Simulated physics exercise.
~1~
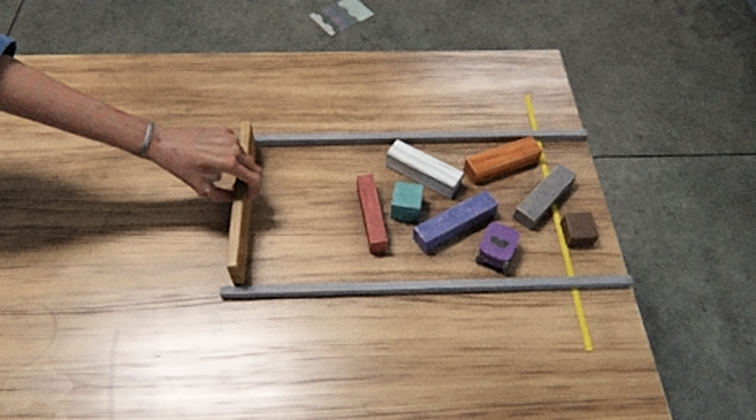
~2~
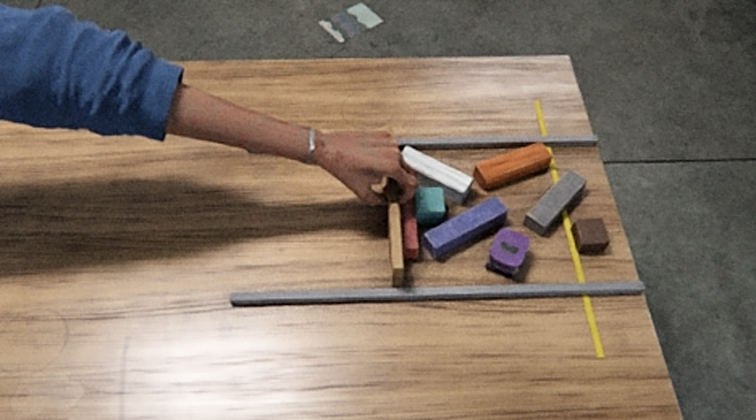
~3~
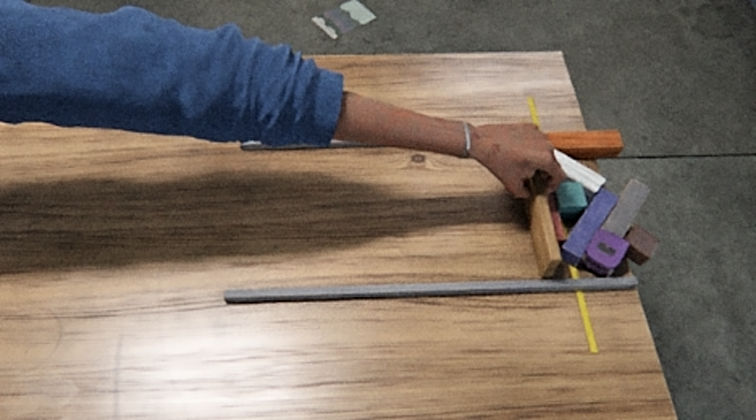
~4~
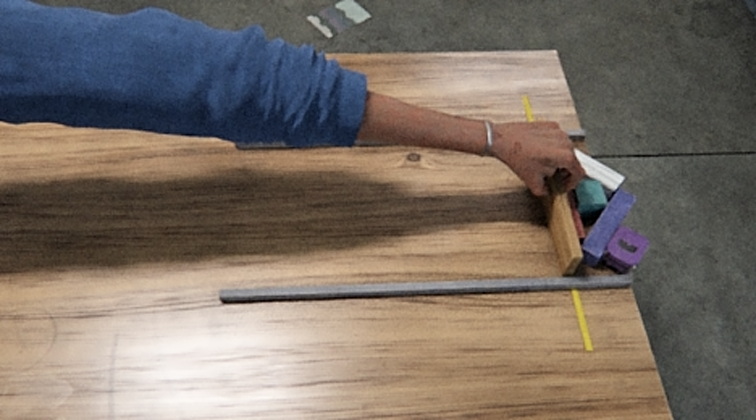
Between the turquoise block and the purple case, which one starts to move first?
The turquoise block starts to move first, as the board pushes the red bar up to it. The purple case only moves later, as the board travels farther right.
On a wooden table, a hand pushes pieces rightward with a board until some fall off.
